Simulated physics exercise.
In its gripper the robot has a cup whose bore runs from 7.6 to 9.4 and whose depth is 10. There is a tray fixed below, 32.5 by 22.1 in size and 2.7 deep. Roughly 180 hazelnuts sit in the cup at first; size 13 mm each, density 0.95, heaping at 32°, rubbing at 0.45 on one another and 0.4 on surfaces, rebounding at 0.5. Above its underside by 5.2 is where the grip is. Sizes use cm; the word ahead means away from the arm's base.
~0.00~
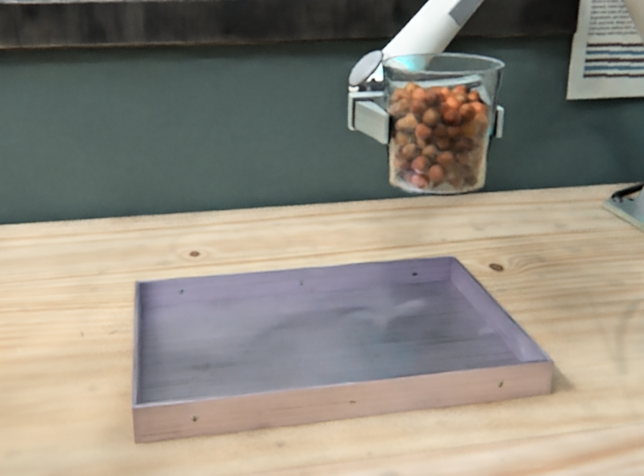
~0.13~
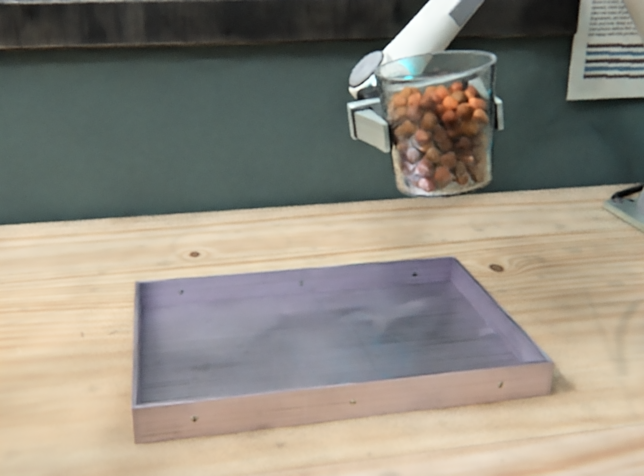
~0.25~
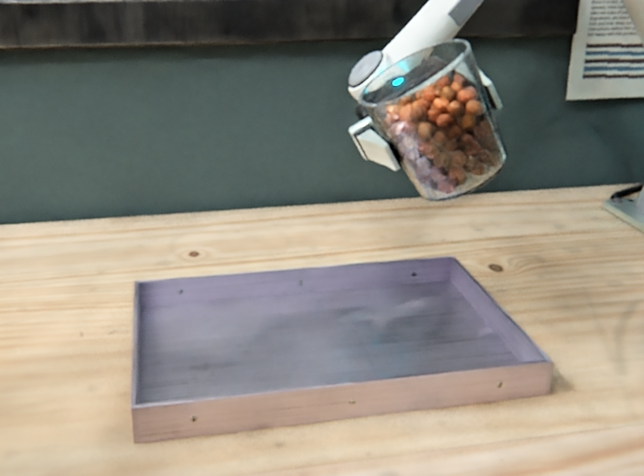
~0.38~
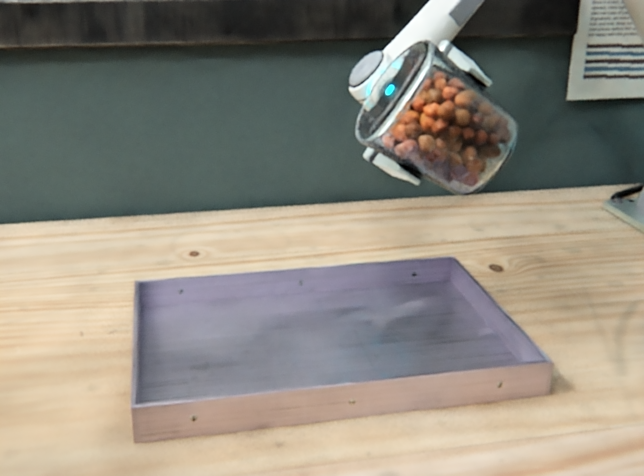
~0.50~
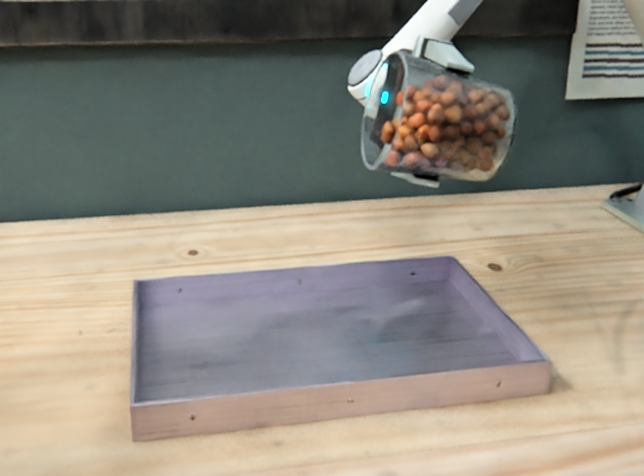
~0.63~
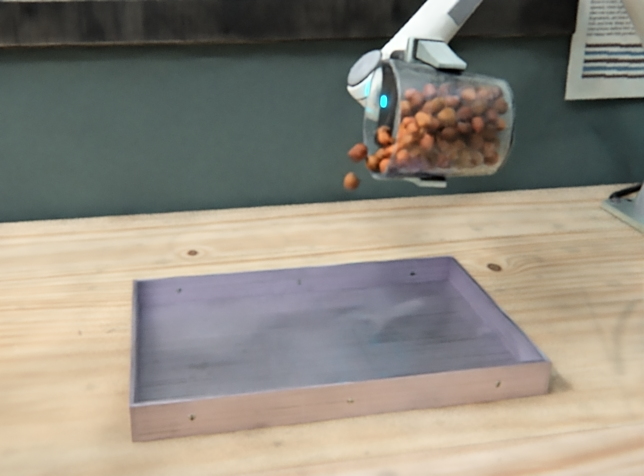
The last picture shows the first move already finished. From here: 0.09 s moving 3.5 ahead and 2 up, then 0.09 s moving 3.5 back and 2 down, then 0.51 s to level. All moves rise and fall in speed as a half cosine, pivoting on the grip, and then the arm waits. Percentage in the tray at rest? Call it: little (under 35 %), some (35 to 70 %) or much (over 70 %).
Much - over 70 %.
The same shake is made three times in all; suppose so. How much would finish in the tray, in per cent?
In that case it would be roughly 95 per cent.
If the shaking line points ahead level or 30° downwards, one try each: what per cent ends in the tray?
Near 75 and 50 percent respectively.
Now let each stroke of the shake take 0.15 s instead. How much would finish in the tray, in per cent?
It would come to roughly 50 %.
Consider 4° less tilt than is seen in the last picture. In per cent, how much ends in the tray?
Roughly 85 percent.
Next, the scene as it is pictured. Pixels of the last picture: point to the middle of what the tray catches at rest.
Centre estimate: Around (208, 349).
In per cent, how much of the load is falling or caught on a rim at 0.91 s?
Around 28 per cent of the load.
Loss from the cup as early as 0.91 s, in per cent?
Around 90 percent at that moment.
After 0.91 s, tilted 77° forward, highest piece 19 above the table; 111 in the tray, 16 in the cup, 49 in flight or on a rim.
After 1.18 s, tilted 14° forward, highest piece 20 above the table; 159 in the tray, 10 in the cup, 5 on the table or floor, 2 in flight or on a rim.
After 1.52 s, level, highest piece 17 above the table; 160 in the tray, 10 in the cup, 6 on the table or floor.
After 2.57 s, level, highest piece 17 above the table; 160 in the tray, 10 in the cup, 6 on the table or floor.
In the end, 160 in the tray, 10 in the cup, 6 on the table or floor. That is 91 % in the tray.
